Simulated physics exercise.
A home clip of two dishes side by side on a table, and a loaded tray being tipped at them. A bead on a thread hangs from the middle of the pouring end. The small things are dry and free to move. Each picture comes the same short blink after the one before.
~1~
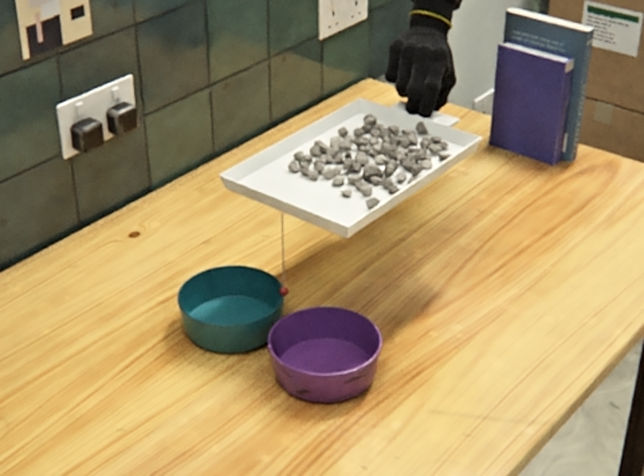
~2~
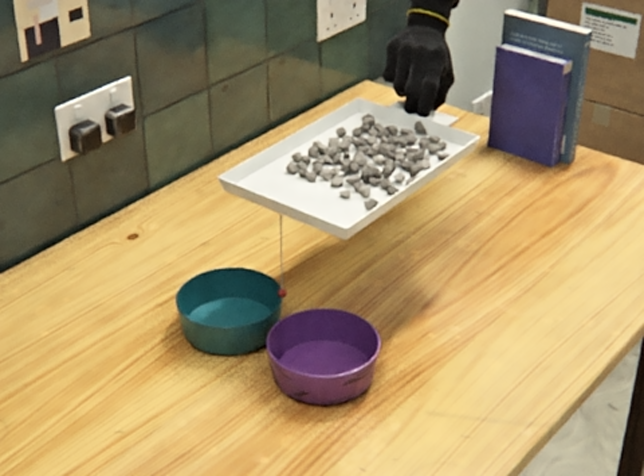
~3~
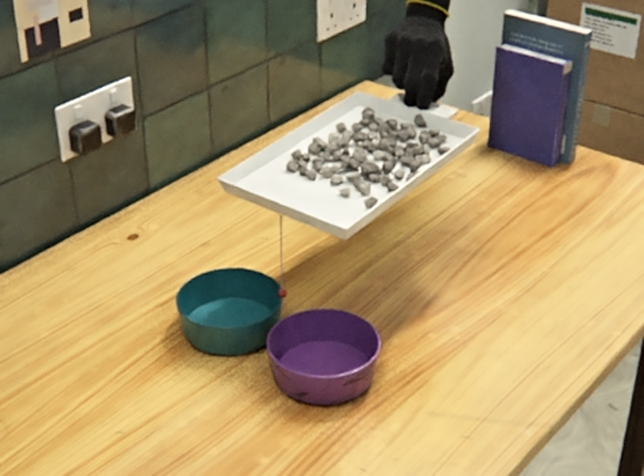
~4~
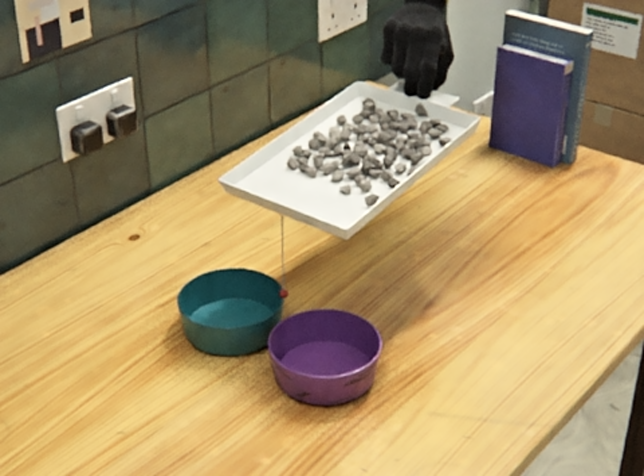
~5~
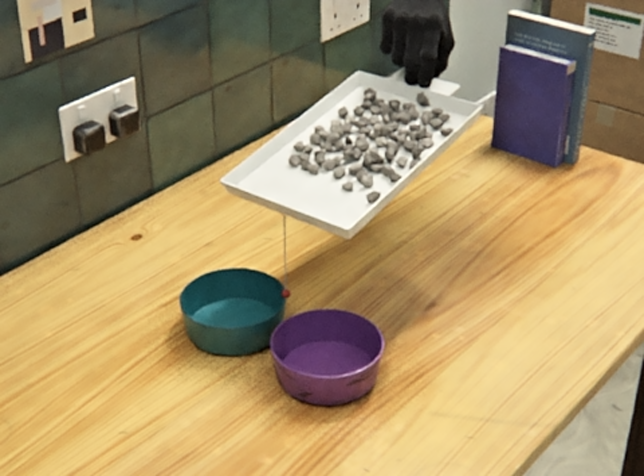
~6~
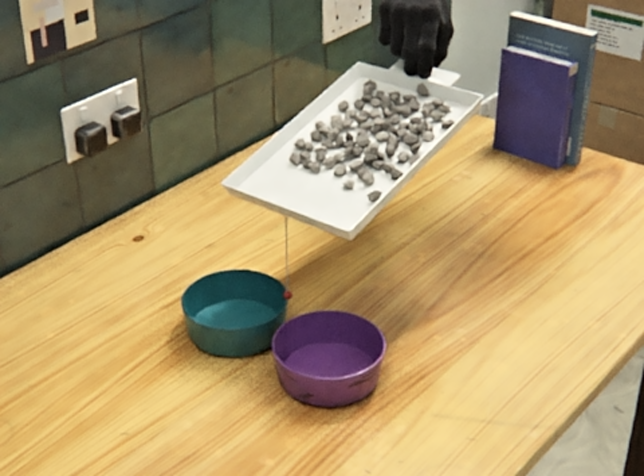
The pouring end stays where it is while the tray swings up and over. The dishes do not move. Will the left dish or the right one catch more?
The left one ends fuller.
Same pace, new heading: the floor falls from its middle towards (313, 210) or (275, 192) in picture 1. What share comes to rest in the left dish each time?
Roughly 10 per cent, and 90 per cent.
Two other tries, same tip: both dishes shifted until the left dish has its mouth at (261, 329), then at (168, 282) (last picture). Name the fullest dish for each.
In turn: The left-hand dish; the right one.
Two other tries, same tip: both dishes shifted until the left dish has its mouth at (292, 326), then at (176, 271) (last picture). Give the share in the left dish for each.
The first gives 50 %, the second 10 %.
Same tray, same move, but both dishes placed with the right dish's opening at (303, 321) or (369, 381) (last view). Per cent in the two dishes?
First some 50, then 60 per cent.
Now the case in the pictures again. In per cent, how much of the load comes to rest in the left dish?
It comes to 60 per cent or so.
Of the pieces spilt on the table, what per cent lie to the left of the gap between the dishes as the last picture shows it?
Some 90 per cent.
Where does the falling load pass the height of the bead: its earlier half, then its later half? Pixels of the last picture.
The first part at (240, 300); the rest at (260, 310).
Soon after the last picture, tray tipped steeply; most on the tray; a stray few in the left dish; a small part in the air.
A little later, tray tipped right over; about a third on the tray; a small part in the right dish; about a quarter in the left dish; a small part outside both; about a quarter in the air.
Later still, tray tipped past a quarter turn; about a quarter in the right dish; about half in the left dish; about a quarter outside both.
At rest, tray tipped past a quarter turn; about a quarter in the right dish; about half in the left dish; about a quarter outside both.
